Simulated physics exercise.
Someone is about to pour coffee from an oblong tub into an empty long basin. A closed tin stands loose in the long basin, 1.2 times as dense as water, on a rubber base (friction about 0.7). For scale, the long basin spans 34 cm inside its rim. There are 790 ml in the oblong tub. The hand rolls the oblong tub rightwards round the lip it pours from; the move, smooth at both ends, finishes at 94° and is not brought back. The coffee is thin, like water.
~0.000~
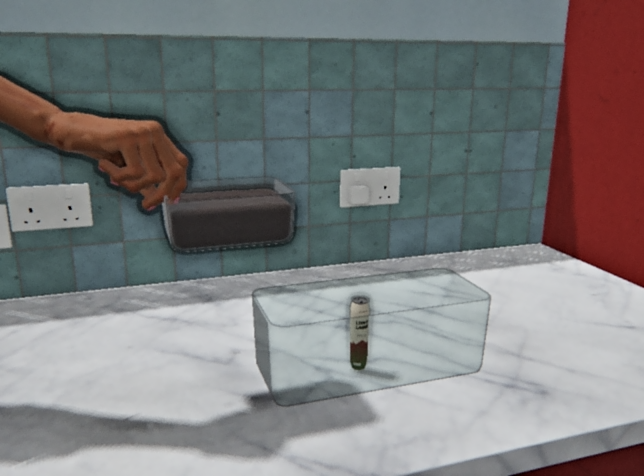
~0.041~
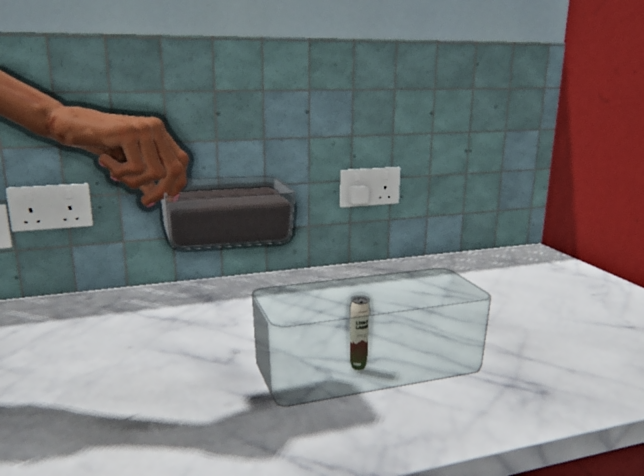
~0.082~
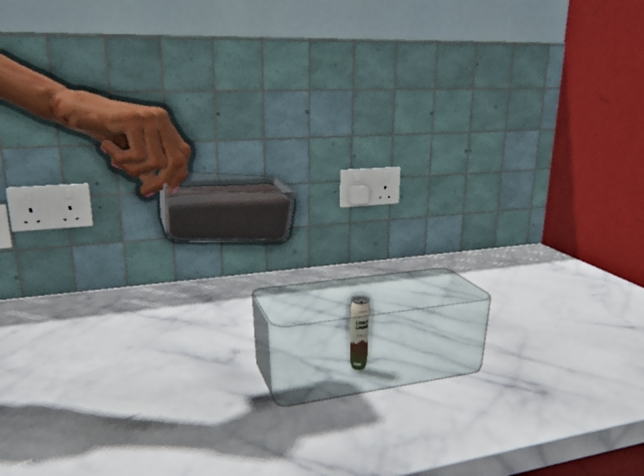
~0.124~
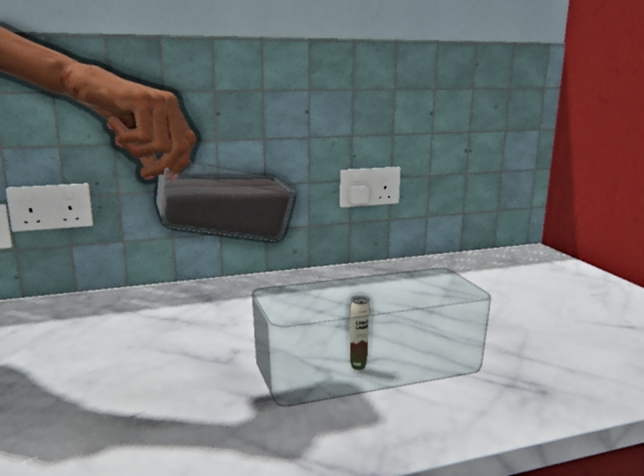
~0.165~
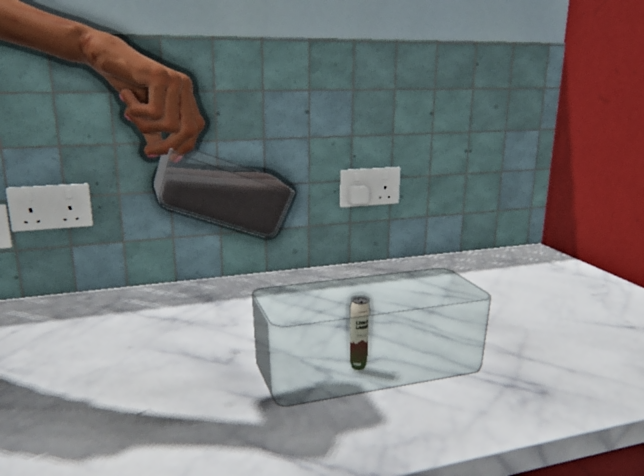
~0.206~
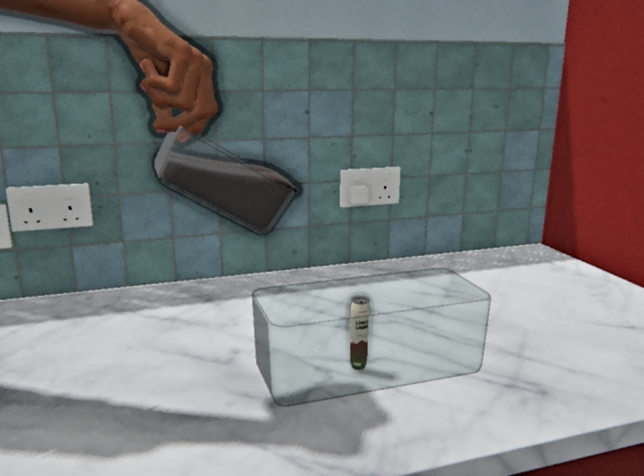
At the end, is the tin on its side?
It keeps standing.
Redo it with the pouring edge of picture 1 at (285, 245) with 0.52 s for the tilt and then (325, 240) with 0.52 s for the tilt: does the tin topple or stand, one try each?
First it goes over; then it keeps standing.
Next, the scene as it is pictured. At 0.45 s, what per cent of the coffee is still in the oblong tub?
Some 34 per cent.
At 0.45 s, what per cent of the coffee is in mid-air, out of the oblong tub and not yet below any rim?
Some 62 per cent.
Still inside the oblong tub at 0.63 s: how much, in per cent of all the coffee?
About 5 per cent.
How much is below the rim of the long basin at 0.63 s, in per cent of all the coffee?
Some 62 per cent.
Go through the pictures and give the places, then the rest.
Tilt 0°; pouring edge (285, 186); surface from (166, 204) to (282, 196); the long basin's rim runs from (261, 309) to (470, 283); the tin's top is at (360, 303), in the first frame.
Tilt 1°; pouring edge (285, 186); surface from (166, 202) to (281, 195), in the second frame.
Tilt 6°; pouring edge (285, 186); surface from (165, 198) to (281, 191), in the third frame.
Tilt 13°; pouring edge (284, 186); surface from (163, 188) to (281, 185), in the fourth frame.
Tilt 21°; pouring edge (284, 186); surface from (161, 176) to (282, 180), in the fifth frame.
Tilt 32°; pouring edge (283, 186); surface from (163, 158) to (273, 174); 3 per cent is over the edge, in the sixth frame.
Then, 0.45 s in, the tilt is 90° and 33 per cent is still to pour; the tin stands where it began.
Then, 0.63 s in, the tilt is 94° and 5 per cent is still to pour; the tin stands where it began.
Then, 0.82 s in, the tilt is 94° and 1 per cent is still to pour; the tin stands where it began.
Then, 1.02 s in, the tilt is 94° and 0 per cent is still to pour; the tin stands where it began.
Finally, the tin stands where it began.
